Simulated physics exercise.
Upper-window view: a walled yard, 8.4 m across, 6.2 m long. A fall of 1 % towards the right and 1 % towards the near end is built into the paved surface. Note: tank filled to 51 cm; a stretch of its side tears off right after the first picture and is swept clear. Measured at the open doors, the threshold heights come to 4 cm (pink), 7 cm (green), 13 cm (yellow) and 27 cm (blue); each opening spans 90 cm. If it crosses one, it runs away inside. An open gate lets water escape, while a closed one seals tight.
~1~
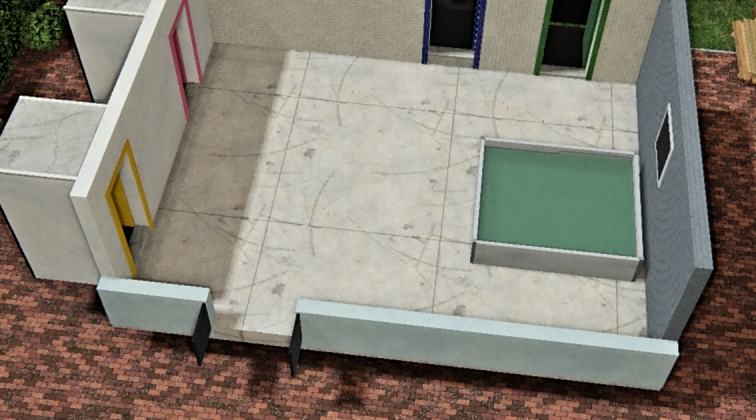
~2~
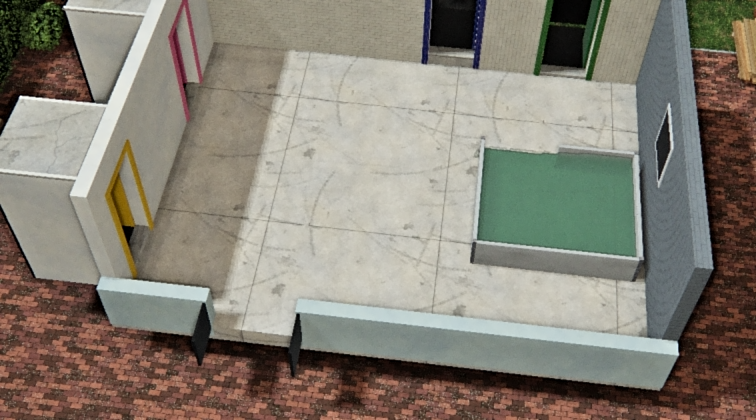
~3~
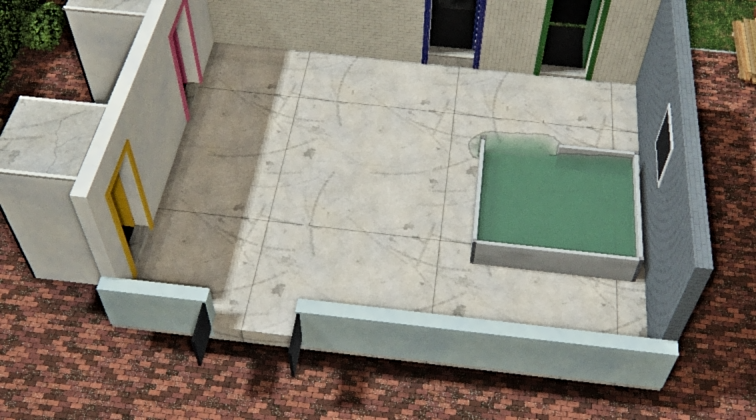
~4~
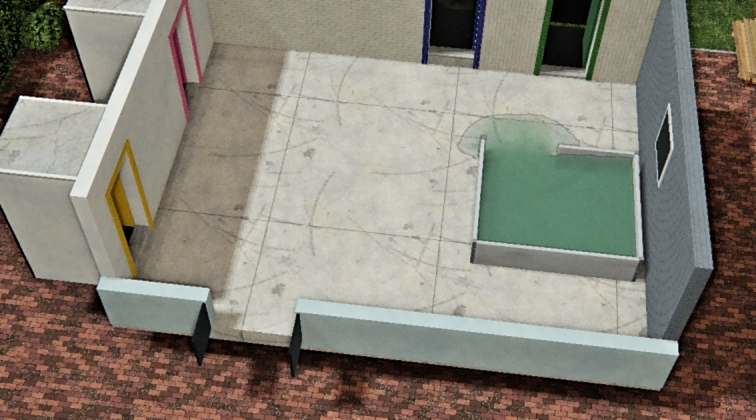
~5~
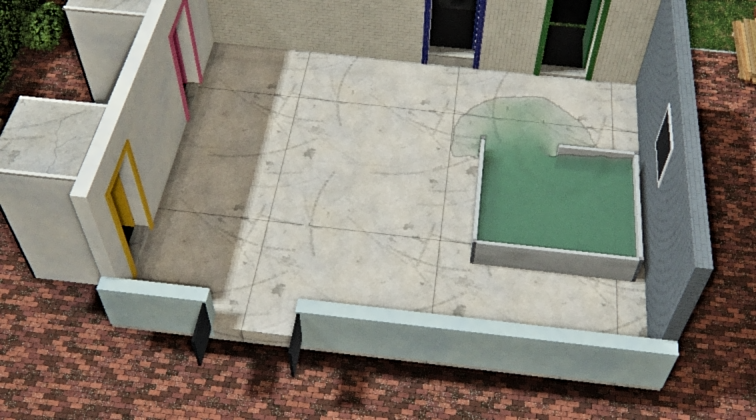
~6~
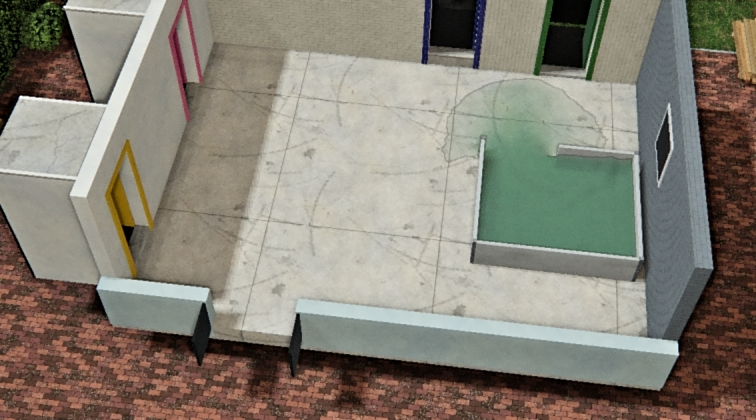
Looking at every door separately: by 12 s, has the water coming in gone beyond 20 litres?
In order: At the pink door the limit will be crossed; at the green door the limit will be crossed; at the yellow door the limit will not be crossed; at the blue door the limit will not be crossed.
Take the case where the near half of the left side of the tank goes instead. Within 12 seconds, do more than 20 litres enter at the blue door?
In that case, blue door: Less than that.
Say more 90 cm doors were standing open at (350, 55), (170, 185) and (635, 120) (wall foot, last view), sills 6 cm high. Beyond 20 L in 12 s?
Result in order - not enough, not enough, more than that.
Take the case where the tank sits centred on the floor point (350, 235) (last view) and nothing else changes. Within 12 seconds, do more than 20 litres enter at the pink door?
Then pink overshoots.
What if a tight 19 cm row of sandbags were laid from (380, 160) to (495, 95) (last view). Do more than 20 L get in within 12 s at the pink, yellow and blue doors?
In that case pink gets no more than allowed, yellow gets no more than allowed, blue gets no more than allowed.
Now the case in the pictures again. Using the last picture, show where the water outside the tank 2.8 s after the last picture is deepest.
Location: Approx. (628, 88).
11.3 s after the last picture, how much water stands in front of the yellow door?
It's some 5.0 centimetres deep.
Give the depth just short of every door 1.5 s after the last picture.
Depths in centimetres - pink: 0, green: 21, yellow: 0, blue: 22.
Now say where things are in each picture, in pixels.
In the first frame, still water, 51 cm deep, in the tank at (558, 199).
In the second frame, water pours out on the tank's far side and has run 0.7 m, to a hidden place; typically 10 cm deep outside, 51 cm at the tank's back.
In the third frame, the front is at (475, 143), 0.9 m from the gap on the tank's far side; 1.0 m2 of floor is under water; 51 cm left at the back of the tank.
In the fourth frame, the front is at (544, 120), 1.3 m from the gap on the tank's far side; 1.9 m2 of floor is under water; 51 cm left at the back of the tank.
In the fifth frame, the front is at (544, 101), 1.7 m from the gap on the tank's far side; 2.9 m2 of floor is under water; 51 cm left at the back of the tank.
In the sixth frame, water pours out on the tank's far side and has run 2.2 m, to (539, 83); typically 5 cm deep outside, 51 cm at the tank's back.
Then, 0.7 s after the last picture water covers 15 % of the floor and is deepest (29 cm) near (493, 157); pink door not reached, green door 17 cm at the sill, 17 L in, yellow door not reached, blue door 12 cm at the sill, 0 L in.
Then, 1.5 s after the last picture water covers 20 % of the floor and is deepest (30 cm) near (508, 82); pink door not reached, green door 21 cm at the sill, 70 L in, yellow door not reached, blue door 22 cm at the sill, 0 L in.
Then, 2.8 s after the last picture water covers 35 % of the floor and is deepest (28 cm) near (628, 88); pink door not reached, green door 18 cm at the sill, 156 L in, yellow door not reached, blue door 17 cm at the sill, 0 L in.
Then, 6.3 s after the last picture water covers 65 % of the floor and is deepest (16 cm) near (621, 171); pink door 7 cm at the sill, 40 L in, green door 11 cm at the sill, 244 L in, yellow door 3 cm at the sill, 0 L in, blue door 11 cm at the sill, 0 L in.
Then, 11.3 s after the last picture water covers 90 % of the floor and is deepest (12 cm) near (621, 171); pink door 5 cm at the sill, 55 L in, green door 6 cm at the sill, 259 L in, yellow door 5 cm at the sill, 0 L in, blue door 6 cm at the sill, 0 L in.
